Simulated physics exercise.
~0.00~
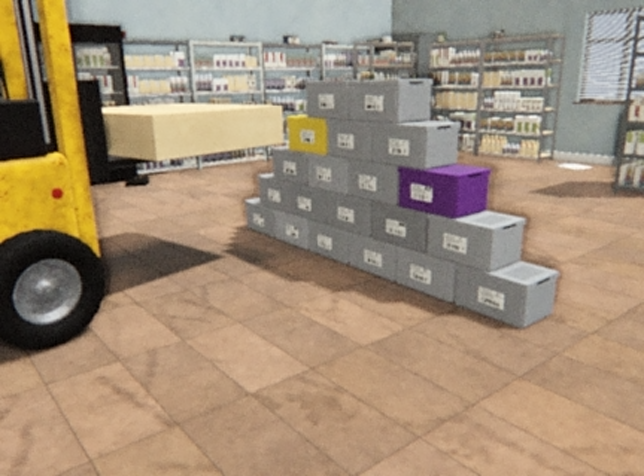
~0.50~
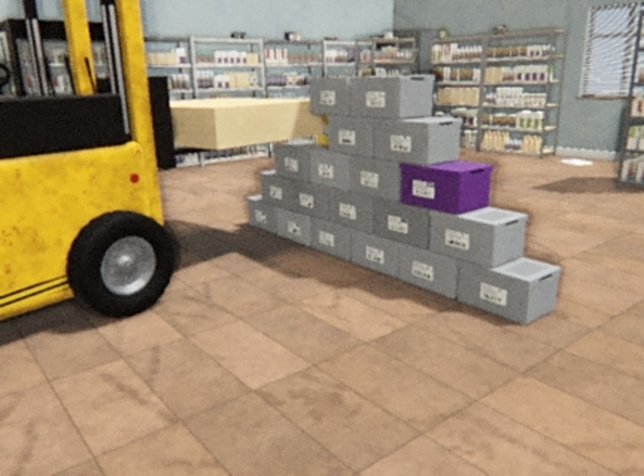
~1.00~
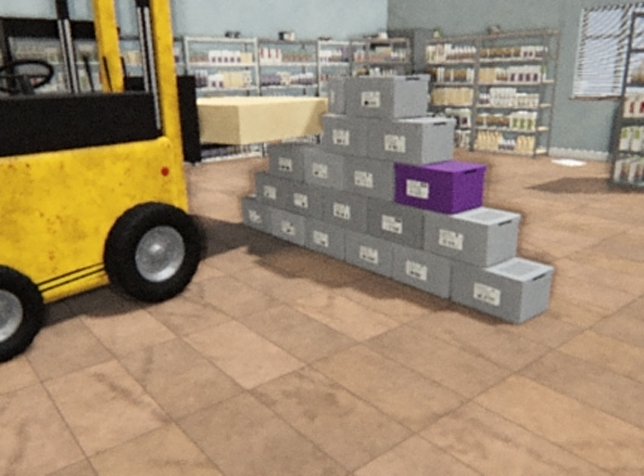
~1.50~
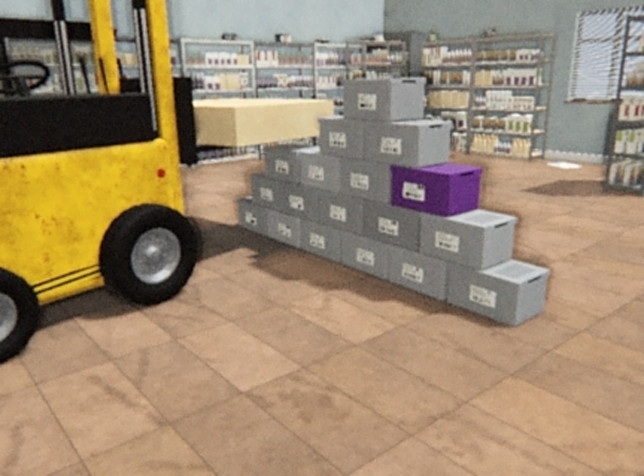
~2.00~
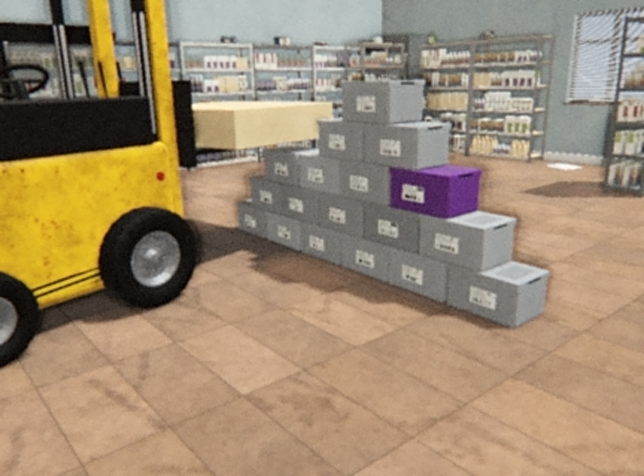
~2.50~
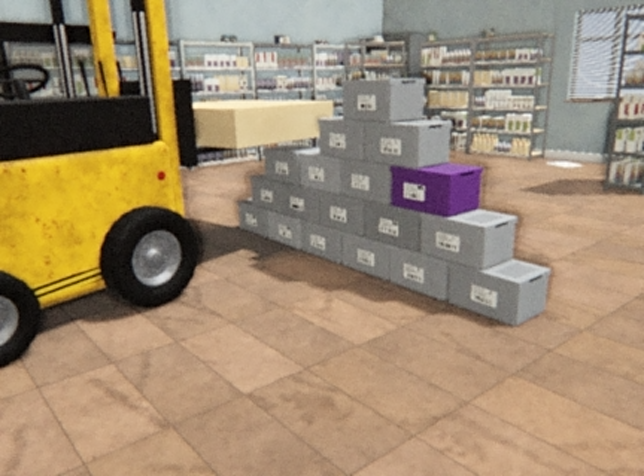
A yellow forklift rolled in from the left and pushed the pale block on its forks into a stepped wall of mostly grey boxes, knocking the yellow one out of sight, then stopped with the purple box and most of the stack still standing.
